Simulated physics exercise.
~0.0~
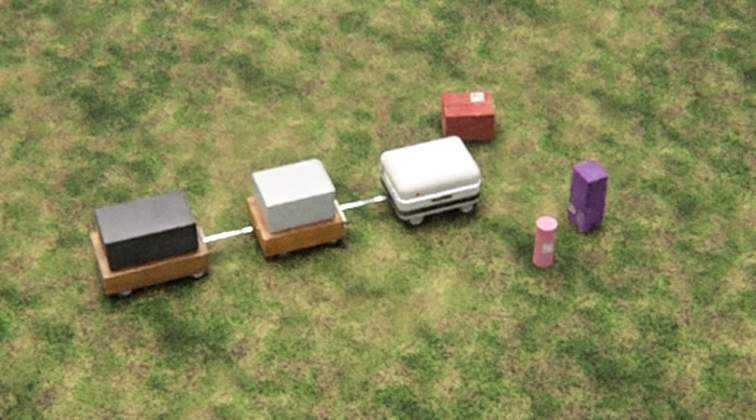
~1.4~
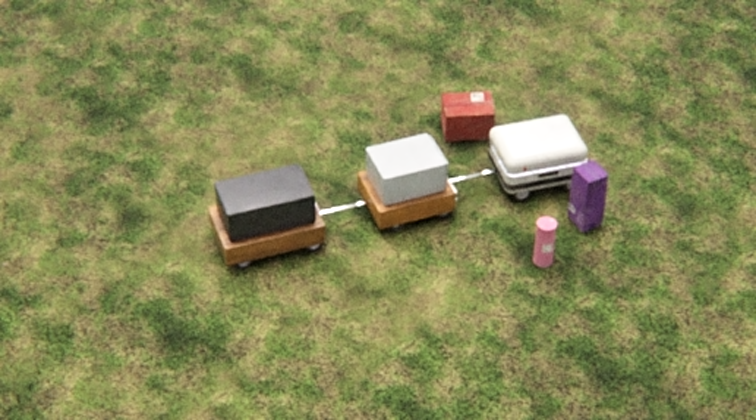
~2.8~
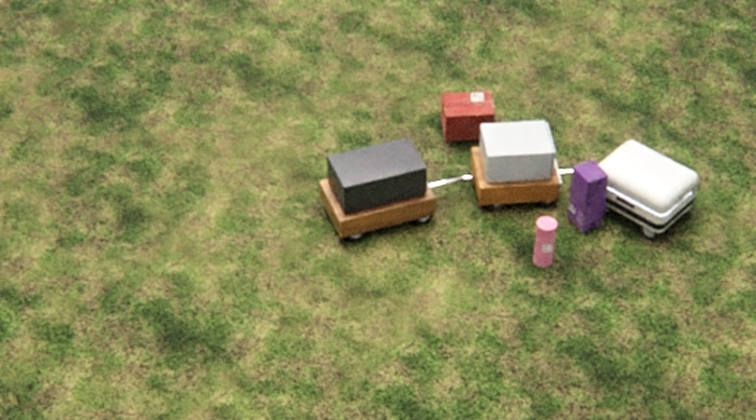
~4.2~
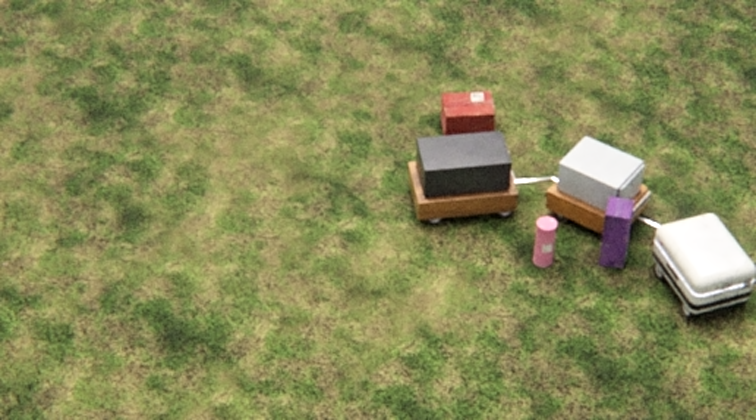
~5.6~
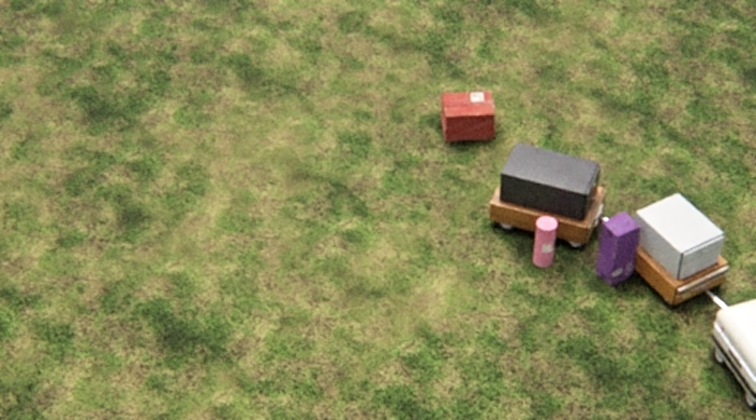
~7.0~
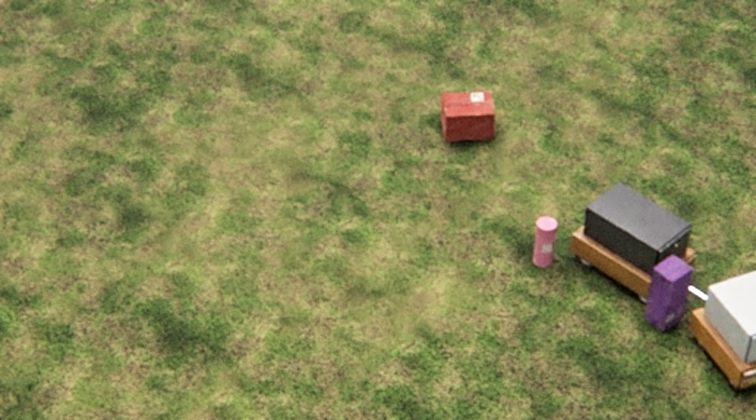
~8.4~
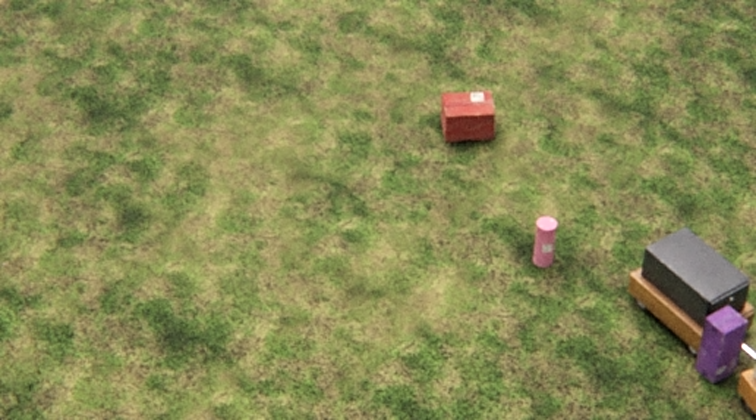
A white tug pulls two carts rightward and down, pushing the purple box along, still upright.
